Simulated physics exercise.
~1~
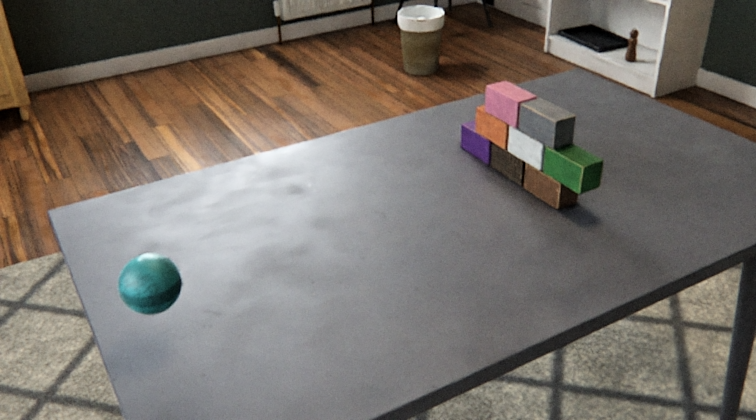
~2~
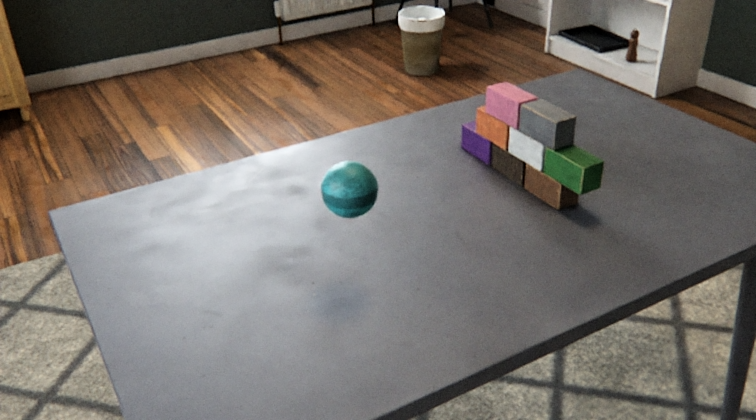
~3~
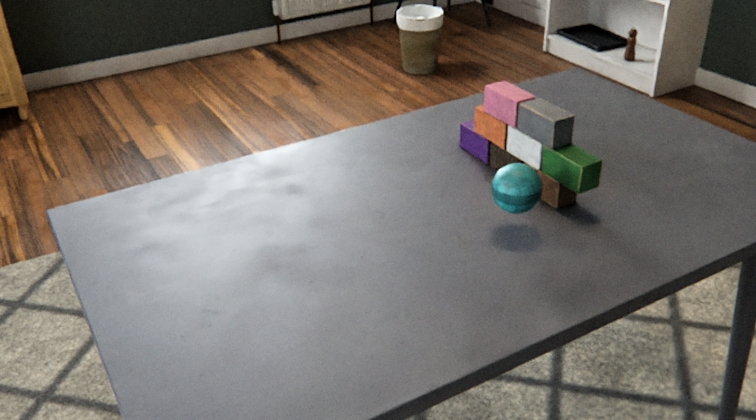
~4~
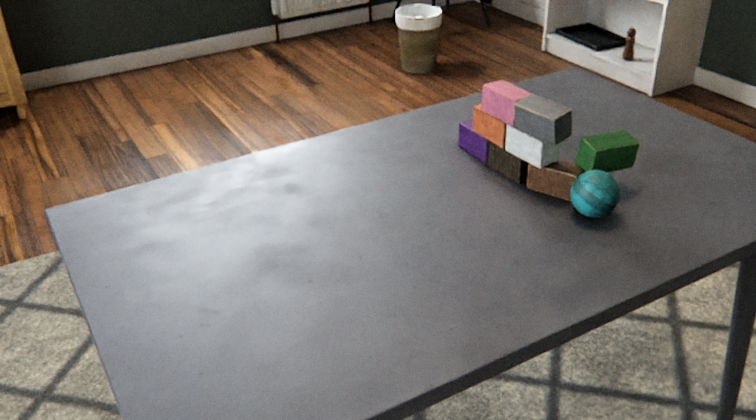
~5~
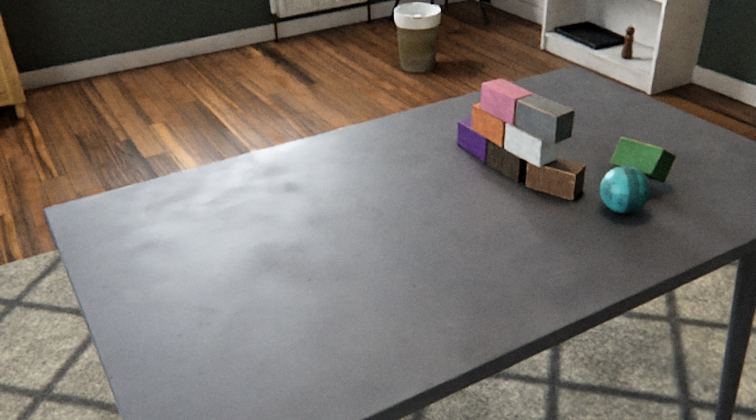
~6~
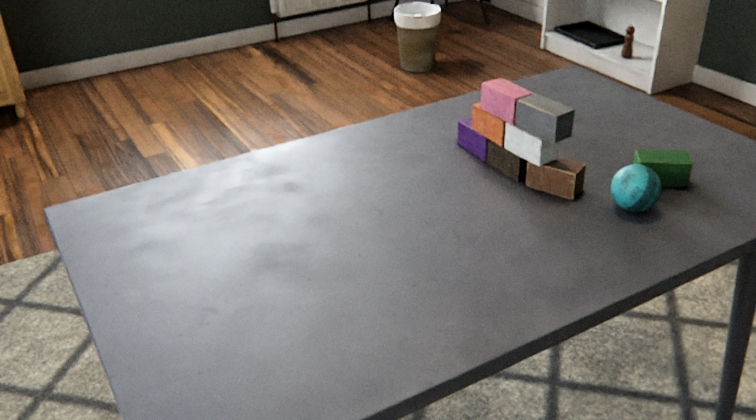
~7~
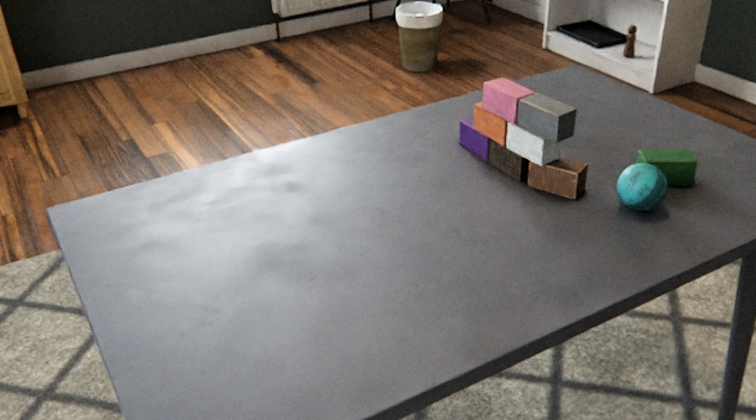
A turquoise ball flies in from the left over a dark grey table, seen from above at an angle in a room with a wooden floor, a patterned rug, a waste bin and a white shelf. Toward the right stands a stepped stack of blocks, pink and grey on top, orange, white and green in the middle, purple, black and brown below. The ball crosses rightward and strikes the stack's right end, knocking the green block off and nudging the brown one. The green block tumbles right and settles on the table, the ball resting before it, while the remaining blocks stay stacked.
